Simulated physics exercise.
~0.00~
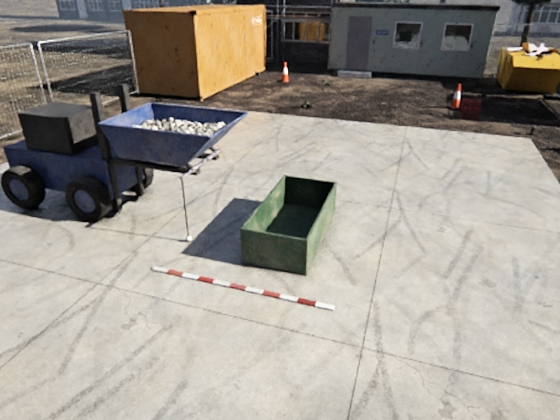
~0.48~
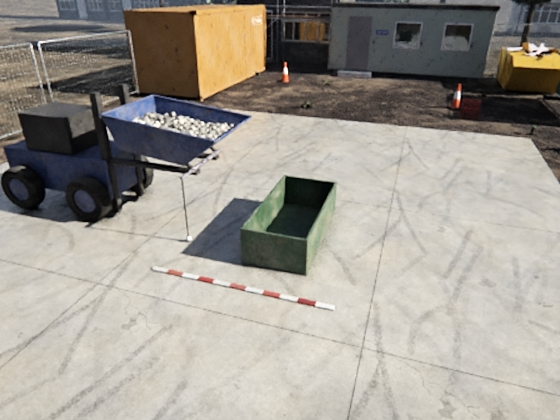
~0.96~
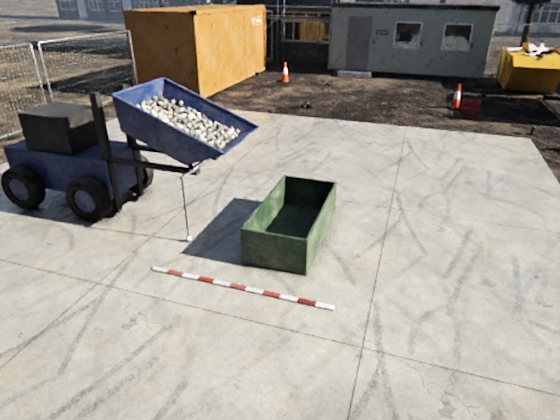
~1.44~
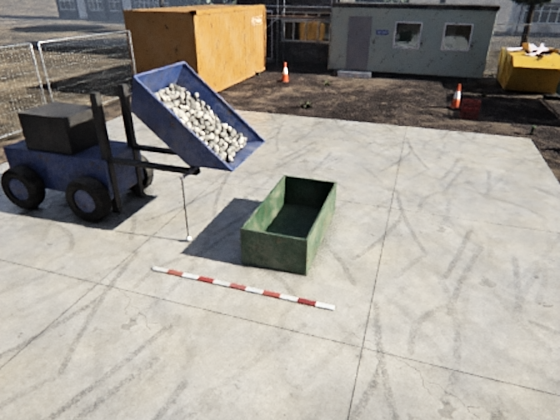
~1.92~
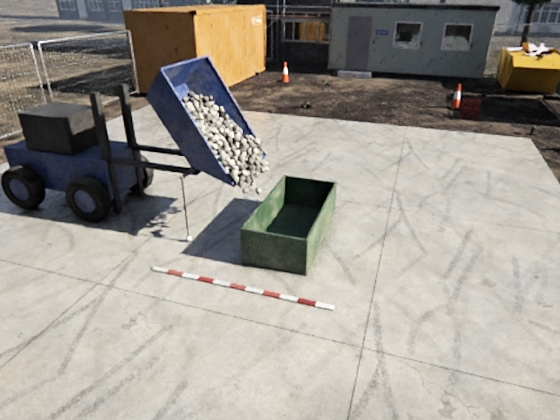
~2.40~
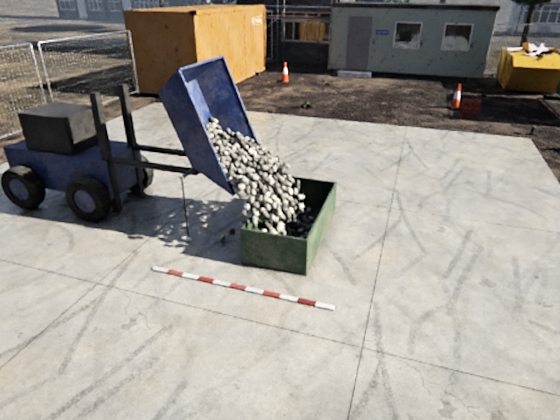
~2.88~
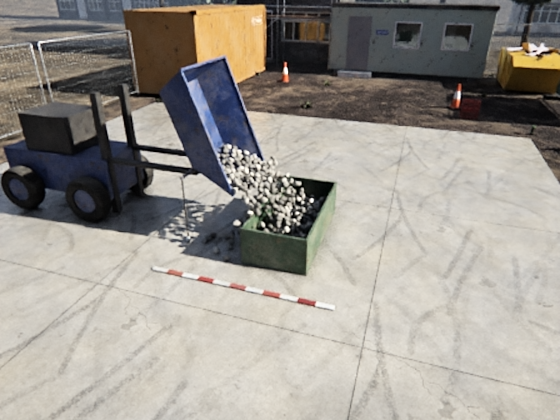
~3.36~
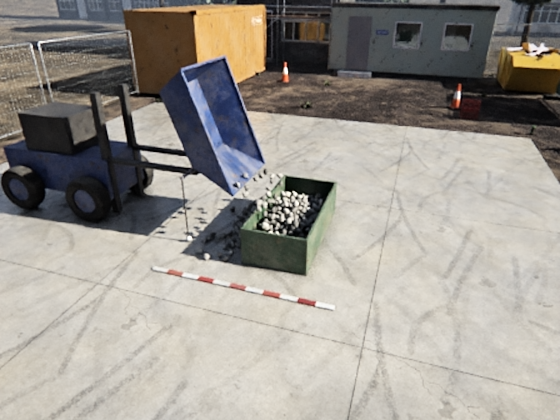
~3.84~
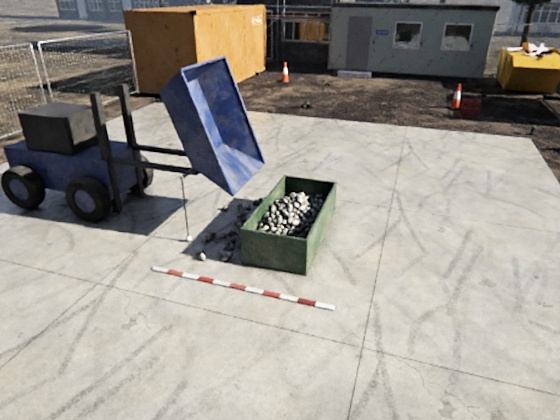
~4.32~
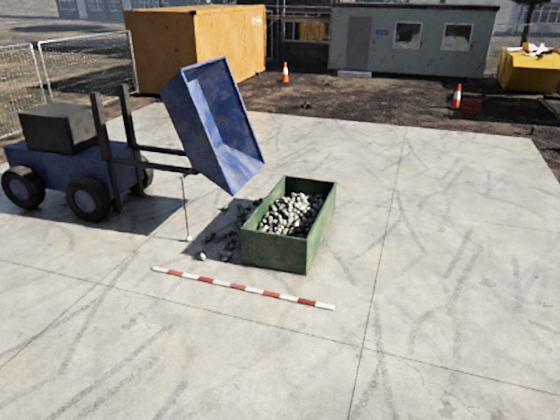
On a sunny concrete yard, a dark blue fork truck tipped its blue skip of pale stones toward the right, and they slid out into a green bin, most landing inside while some fell short on the ground, leaving the skip empty and tilted.
